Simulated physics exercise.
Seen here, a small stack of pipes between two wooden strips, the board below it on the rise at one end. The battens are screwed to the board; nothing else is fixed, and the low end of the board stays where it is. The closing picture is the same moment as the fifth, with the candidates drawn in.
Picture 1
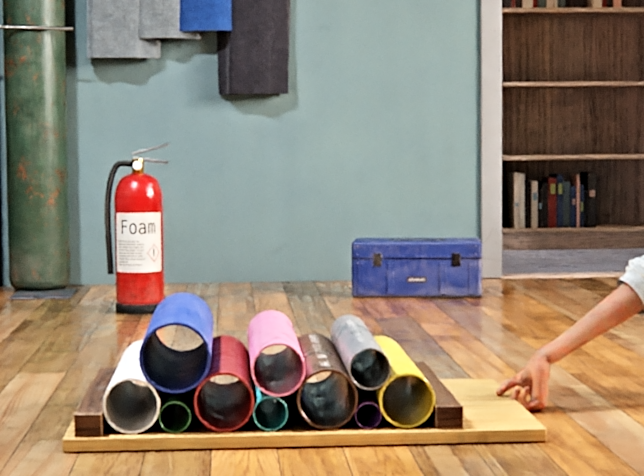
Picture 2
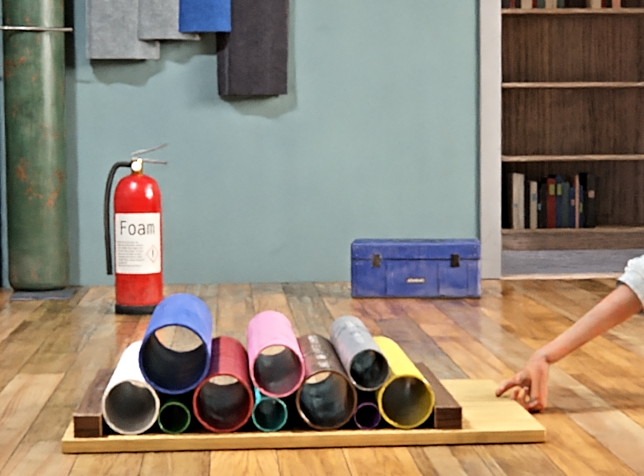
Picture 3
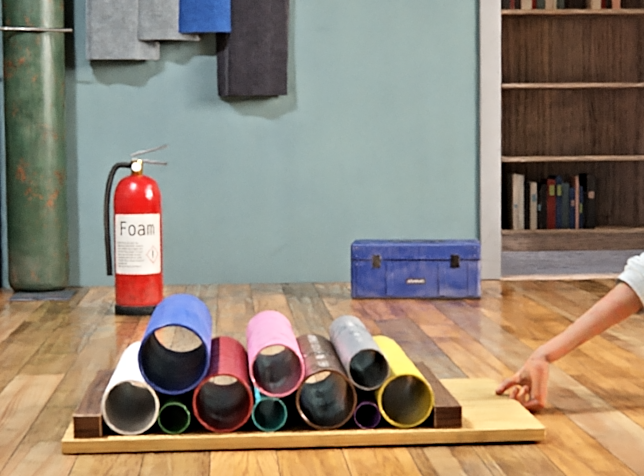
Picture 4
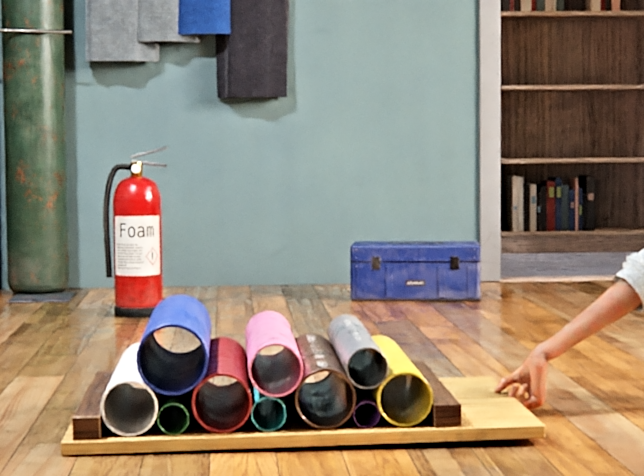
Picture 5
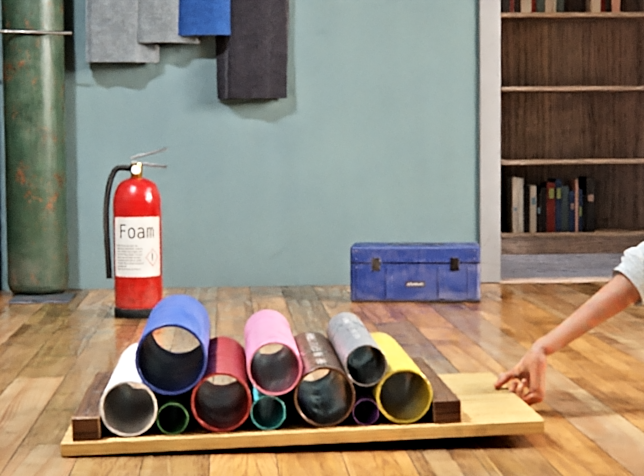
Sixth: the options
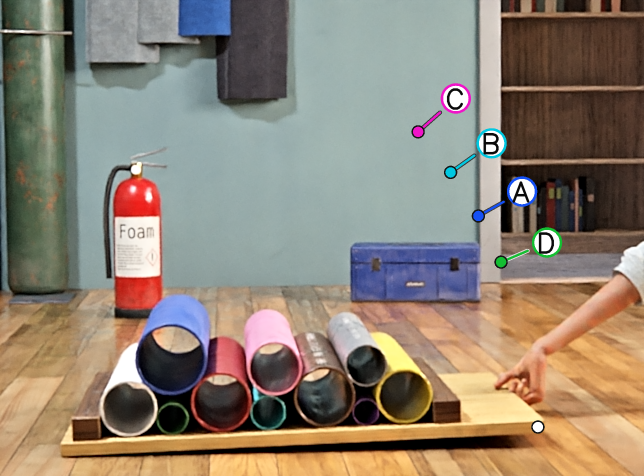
A hand at the right slightly raises one end of a board holding stacked colourful pipes.
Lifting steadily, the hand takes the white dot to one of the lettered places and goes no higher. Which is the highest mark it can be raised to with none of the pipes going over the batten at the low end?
Mark B is as high as it can go.
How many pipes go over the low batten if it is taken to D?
At D the number is none.
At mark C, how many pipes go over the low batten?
With C, one.
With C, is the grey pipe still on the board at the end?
Yes.
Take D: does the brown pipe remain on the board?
The brown pipe: Yes.
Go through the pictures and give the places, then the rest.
The first frame shows turquoise pipe (271, 413); brown pipe (327, 399).
The second frame shows yellow pipe (406, 401).
The third frame shows board (299, 402); brown pipe (326, 399); red pipe (223, 403).
The fourth frame shows board (298, 402); white pipe (129, 408); red pipe (222, 403); green pipe (173, 419).
The fifth frame shows board (298, 400); white pipe (128, 408); green pipe (172, 419).
On the marked copy, A at (478, 216); B at (451, 173); C at (418, 132); D at (501, 262); the white dot at (538, 427).
Taking B. A third of the way, board at 19°.
Two thirds of the way, board at 35°.
When it is over, board at 35°, none over the low batten.
As for the rest, A none over the low batten; C one over the low batten (blue); D none over the low batten.
